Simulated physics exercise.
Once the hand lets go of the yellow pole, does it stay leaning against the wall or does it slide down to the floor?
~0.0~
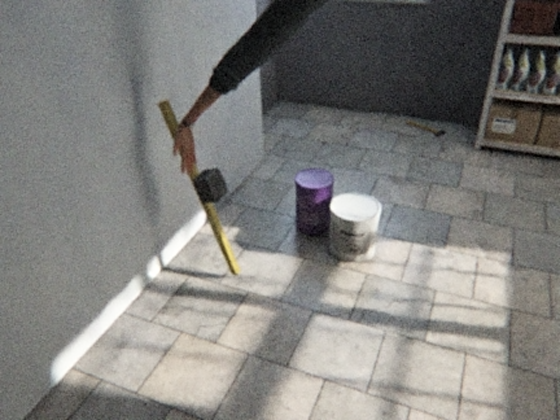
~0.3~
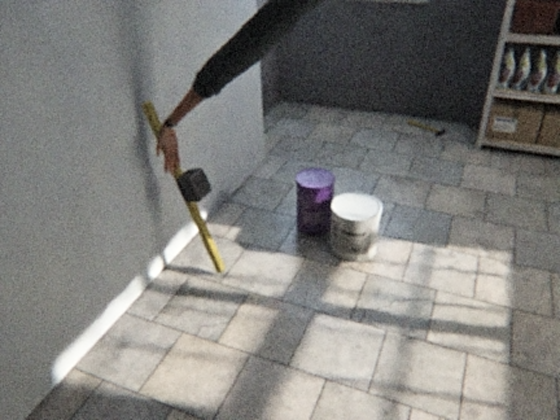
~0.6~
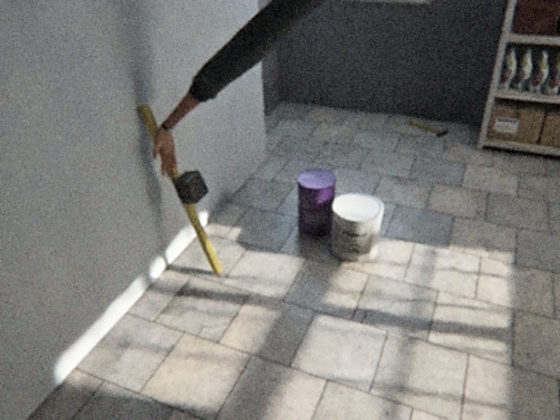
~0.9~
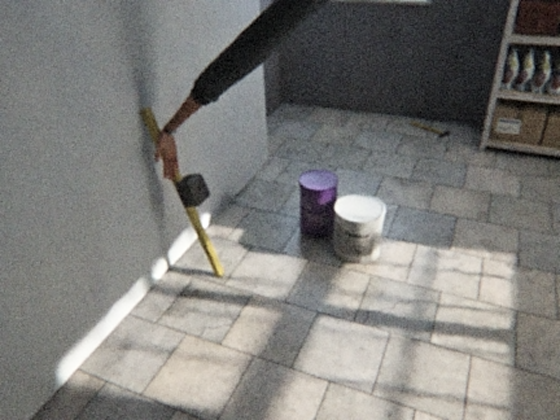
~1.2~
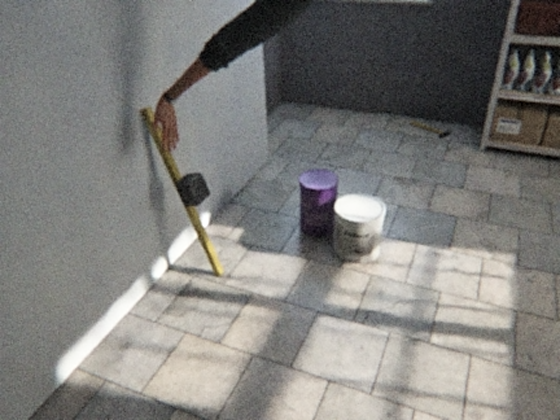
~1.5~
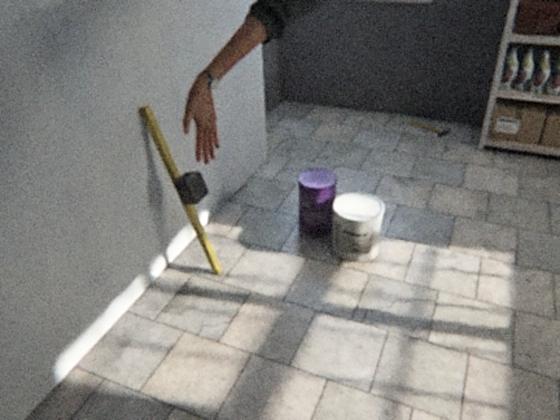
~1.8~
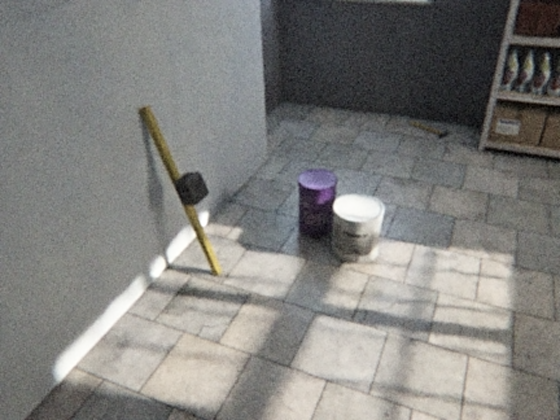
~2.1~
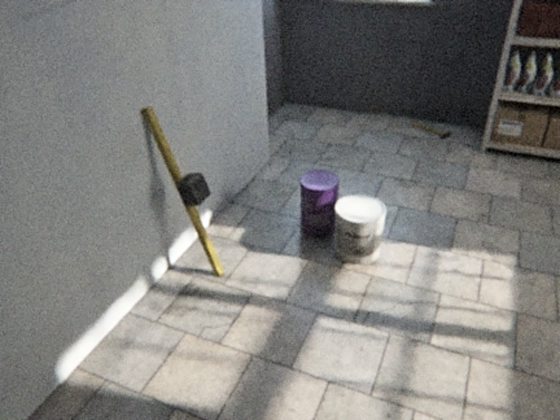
It stays leaning against the wall. After the hand draws away, the pole keeps the same slant and does not slip.
